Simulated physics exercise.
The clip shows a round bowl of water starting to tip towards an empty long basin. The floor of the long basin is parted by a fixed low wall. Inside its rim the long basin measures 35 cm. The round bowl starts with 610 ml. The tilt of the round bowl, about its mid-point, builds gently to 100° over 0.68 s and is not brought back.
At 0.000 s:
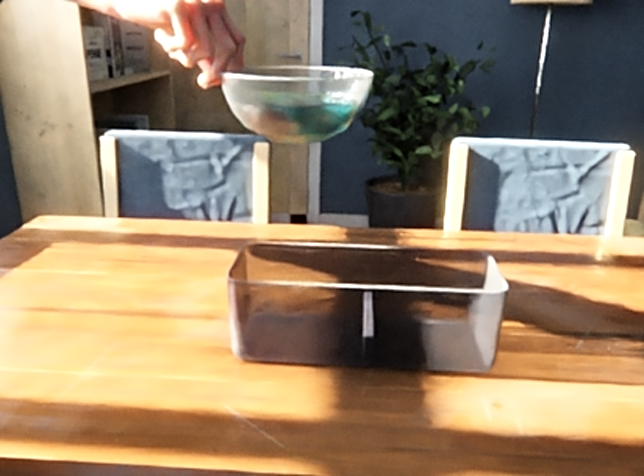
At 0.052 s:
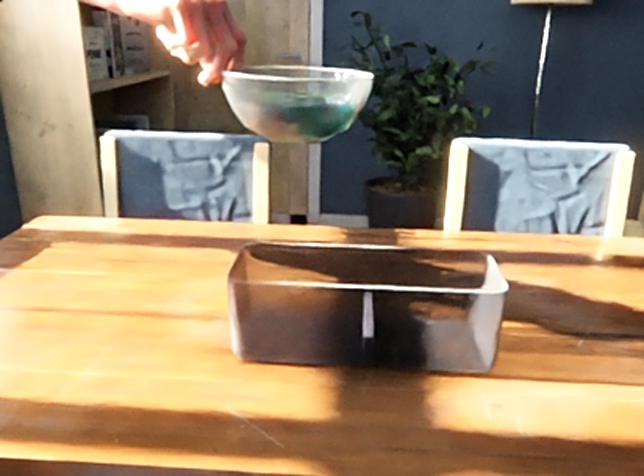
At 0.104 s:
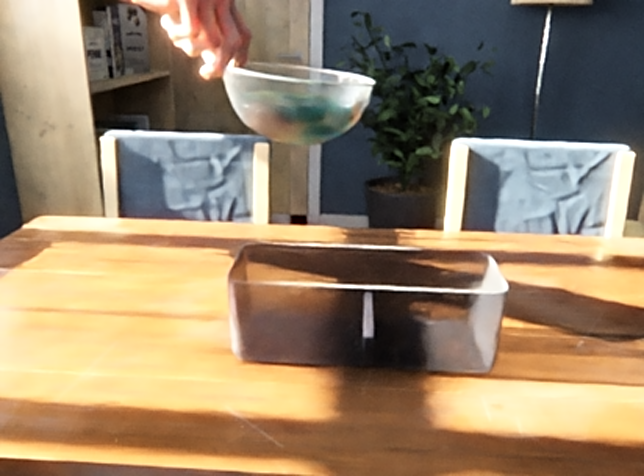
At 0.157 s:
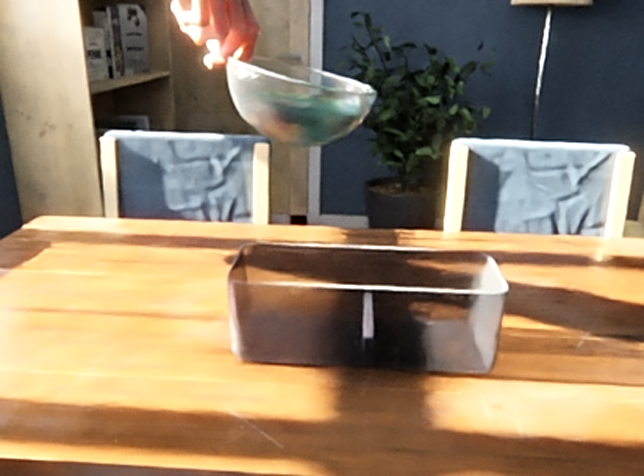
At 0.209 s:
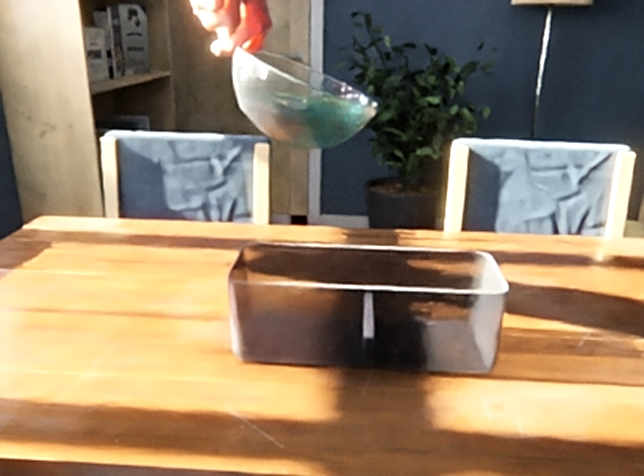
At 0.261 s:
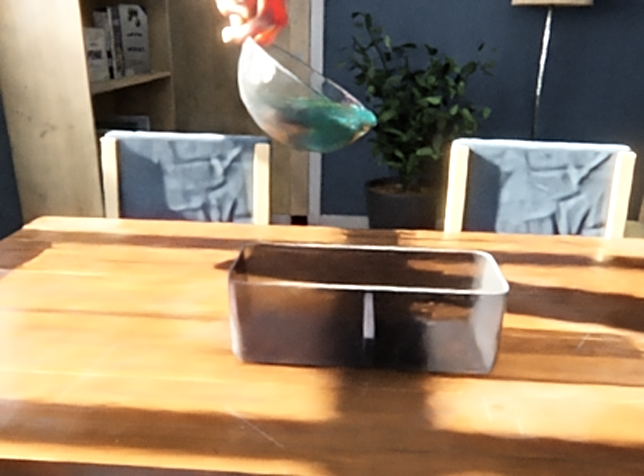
On a sunlit wooden table with two chairs behind it, a long, clear-sided basin stands empty while a hand holds a round glass bowl of greenish liquid above it. The hand rises as the bowl tilts, gently at first and then more steeply, its right edge lowering and the liquid gathering toward that side.
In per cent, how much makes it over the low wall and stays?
About 73 per cent.
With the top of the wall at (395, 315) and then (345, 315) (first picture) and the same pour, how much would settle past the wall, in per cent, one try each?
First 50, then 80 per cent.
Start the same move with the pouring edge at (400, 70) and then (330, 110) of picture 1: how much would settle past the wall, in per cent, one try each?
First 80, then 35 per cent.
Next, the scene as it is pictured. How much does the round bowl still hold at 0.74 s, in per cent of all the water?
About 0 per cent.
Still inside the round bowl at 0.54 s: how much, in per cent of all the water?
Near 16 in a hundred.
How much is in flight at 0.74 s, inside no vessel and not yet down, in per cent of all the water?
Near 12 in a hundred.
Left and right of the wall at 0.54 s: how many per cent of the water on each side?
Some 0 per cent left and 22 right.
After 0.54 s the tilt is 89° and 15 per cent is still to pour, 0 is left of the wall and 21 right of it.
After 0.74 s the tilt is 100° and 0 per cent is still to pour, 15 is left of the wall and 74 right of it.
After 0.95 s the tilt is 100° and 0 per cent is still to pour, 24 is left of the wall and 73 right of it.
After 1.18 s the tilt is 100° and 0 per cent is still to pour, 24 is left of the wall and 73 right of it.
In the end 24 per cent lies left of the wall, 73 right of it and 4 outside.
